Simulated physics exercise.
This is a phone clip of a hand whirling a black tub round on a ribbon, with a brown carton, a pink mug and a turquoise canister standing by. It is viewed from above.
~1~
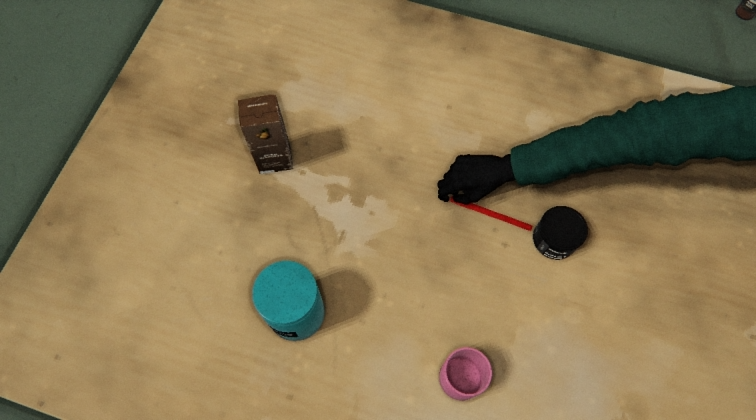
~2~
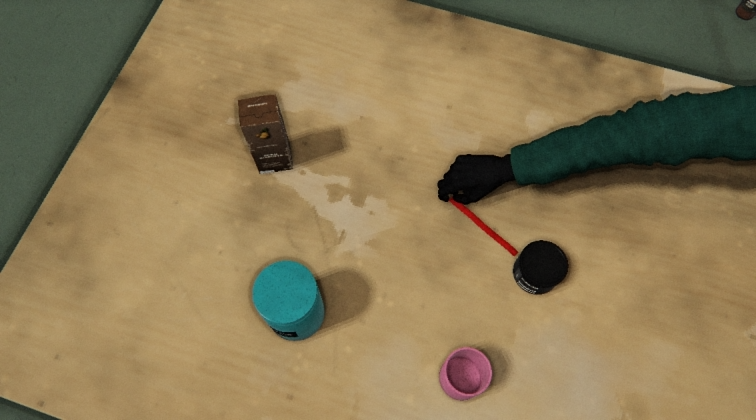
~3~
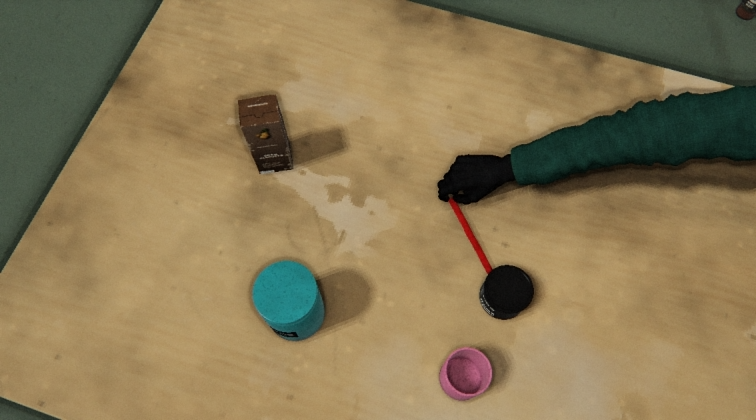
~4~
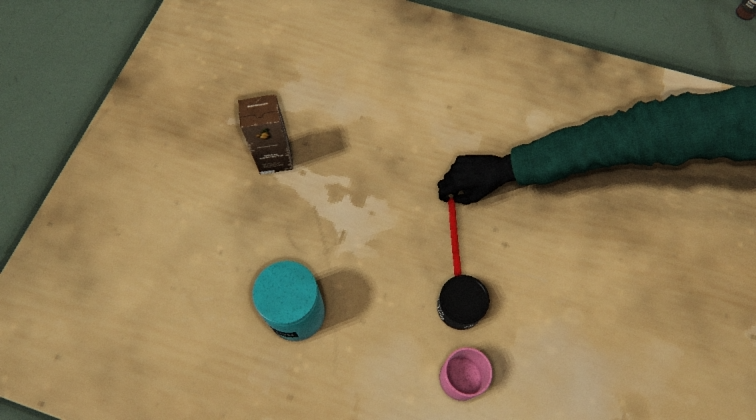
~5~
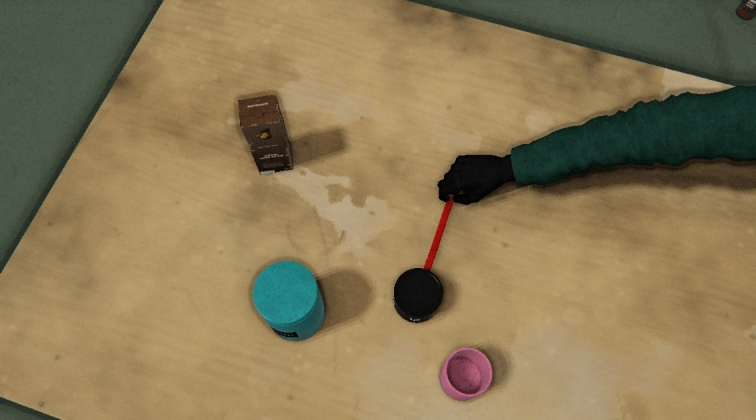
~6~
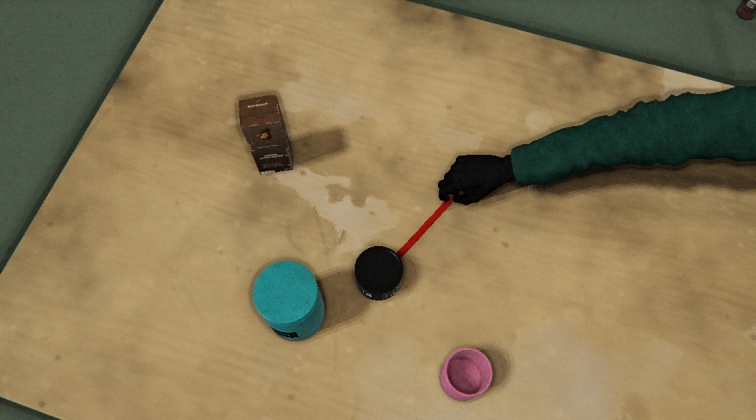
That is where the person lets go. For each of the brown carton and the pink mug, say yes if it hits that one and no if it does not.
Brown carton: Yes; pink mug: No.
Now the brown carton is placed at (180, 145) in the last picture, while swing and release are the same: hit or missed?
In that case it remains clear.
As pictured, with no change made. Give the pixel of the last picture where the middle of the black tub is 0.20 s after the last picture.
It is near (285, 177) at that moment.
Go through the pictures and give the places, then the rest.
Black tub (564, 228); brown carton (258, 110); pink mug (468, 371); turquoise canister (285, 291), in the first picture.
Black tub (544, 263), in the second picture.
Black tub (509, 288), in the third picture.
Black tub (465, 299), in the fourth picture.
Black tub (419, 292), in the fifth picture.
Black tub (379, 269); brown carton (259, 110); pink mug (469, 372); turquoise canister (285, 292); going round clockwise, in the sixth picture.
Then, 0.08 s on from there, tub near (325, 214).
Then, 0.20 s on from there, tub near (285, 177); brown carton pushed aside.
In the end, tub near (280, 181); brown carton pushed aside. The brown carton takes the knock and the pink mug stays untouched.
